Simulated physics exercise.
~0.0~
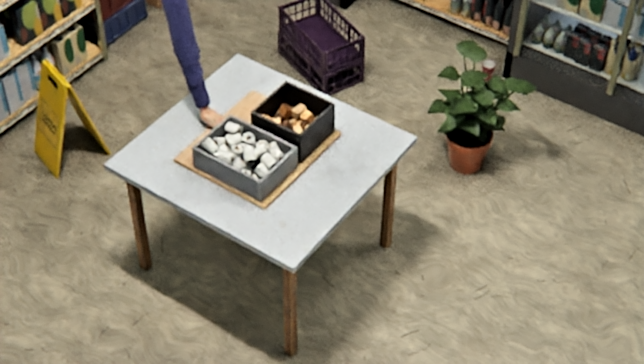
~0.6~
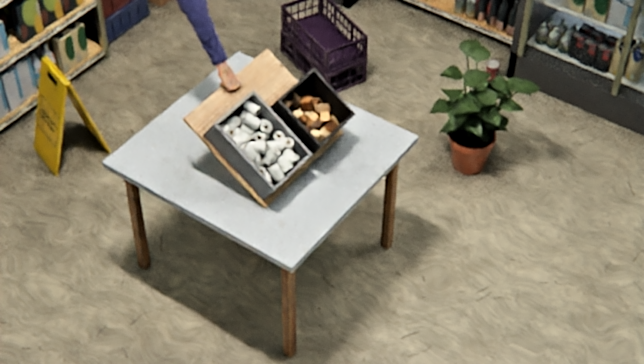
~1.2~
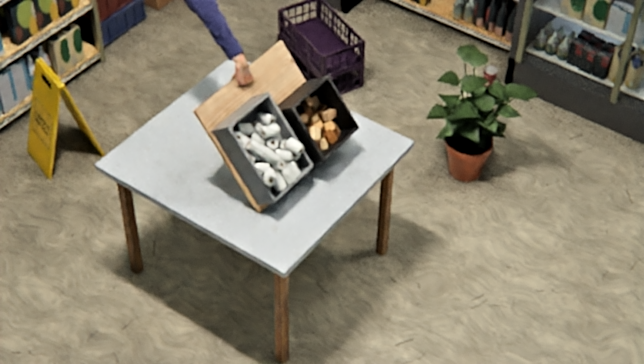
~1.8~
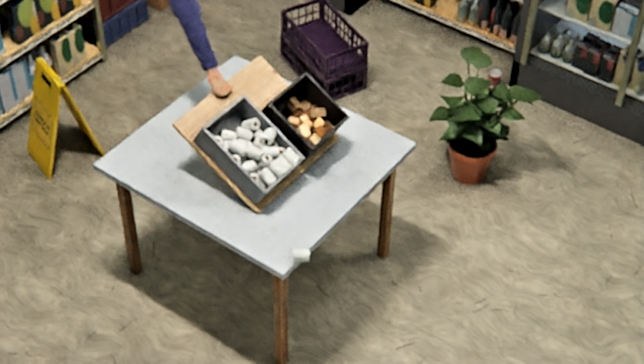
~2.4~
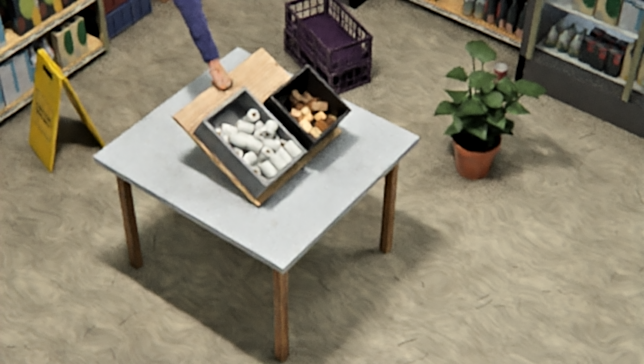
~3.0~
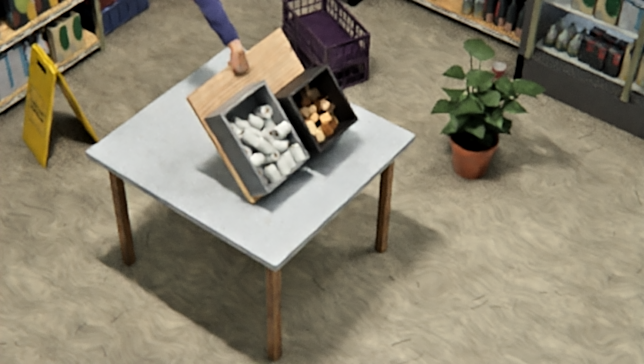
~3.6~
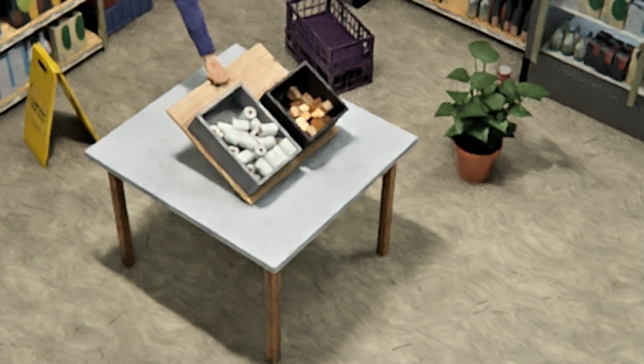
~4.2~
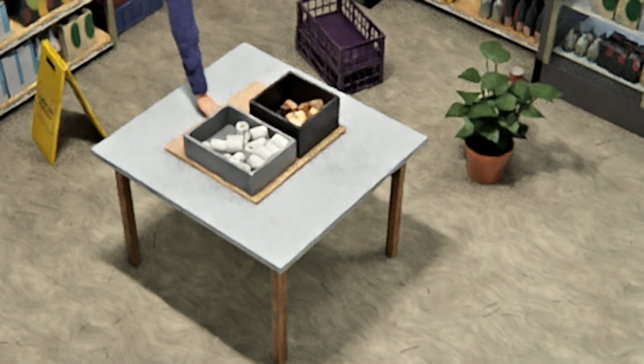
A hand tilts a board holding two tubs, one white roll falls, and the board ends flat.
